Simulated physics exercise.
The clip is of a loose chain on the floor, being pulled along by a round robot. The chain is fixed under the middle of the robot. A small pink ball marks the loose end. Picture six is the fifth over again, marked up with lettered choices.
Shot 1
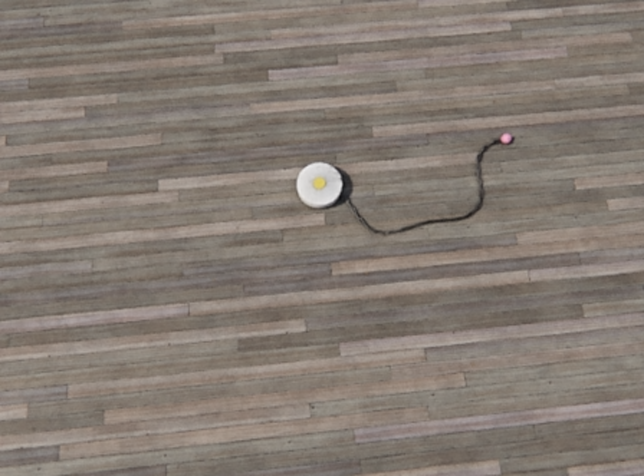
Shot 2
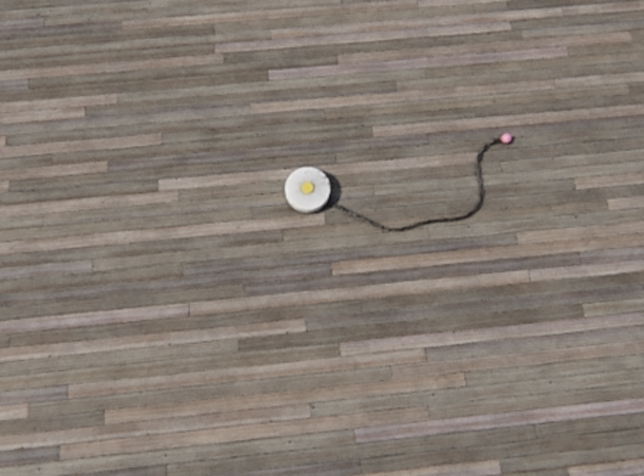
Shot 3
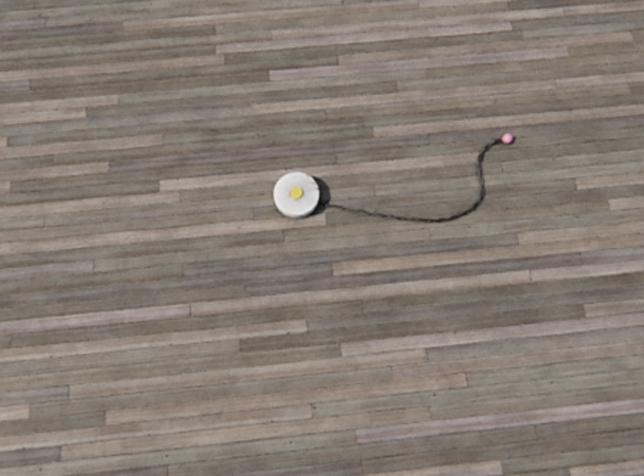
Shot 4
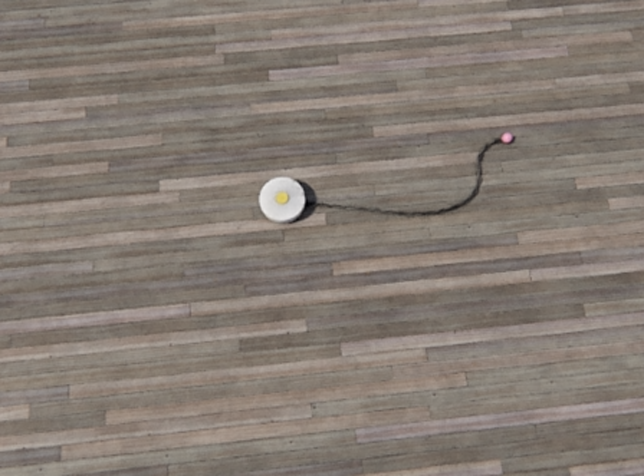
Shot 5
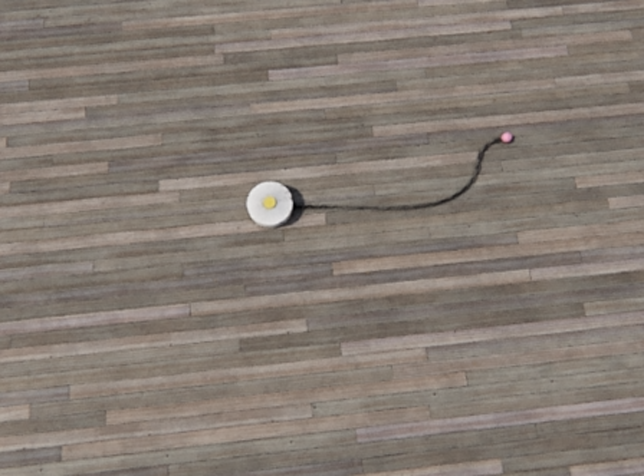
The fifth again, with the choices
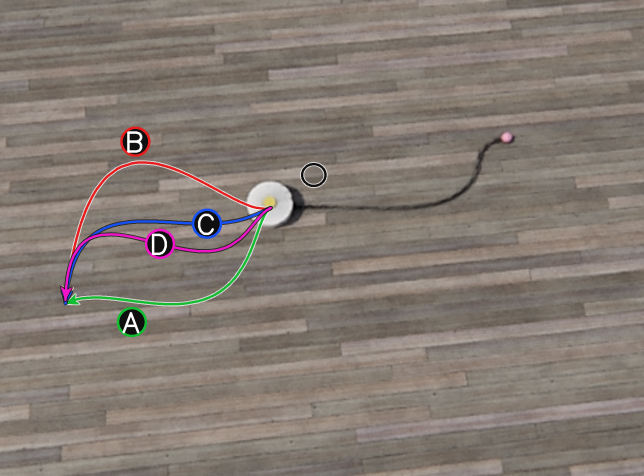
A round white robot moves left across the wooden floor, pulling a dark chain straighter behind it.
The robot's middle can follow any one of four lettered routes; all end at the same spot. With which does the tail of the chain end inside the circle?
Route B.
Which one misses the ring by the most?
A.
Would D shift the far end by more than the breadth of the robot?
On that route, yes.
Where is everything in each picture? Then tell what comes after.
The first frame shows robot (319, 186); free end (507, 139).
The second frame shows robot (308, 191); free end (507, 138).
The third frame shows robot (297, 196); free end (508, 138).
The fourth frame shows robot (283, 201); free end (507, 138).
The fifth frame shows robot (270, 205); free end (507, 137).
On the marked copy, A from (271, 208) via (198, 301) to (65, 304); B from (271, 208) via (132, 163) to (66, 300); C from (271, 208) via (146, 221) to (65, 304); D from (271, 208) via (155, 242) to (66, 300); the ring at (314, 175).
With B. Early on, robot (167, 164), middle of the chain (307, 183), free end (441, 171).
Further on, robot (79, 217), middle of the chain (220, 178), free end (355, 176).
At the end, robot (62, 303), middle of the chain (183, 210), free end (314, 176); the free end is on the ring.
As for the rest, A leaves the free end at (345, 221); C leaves the free end at (329, 195); D leaves the free end at (333, 204).
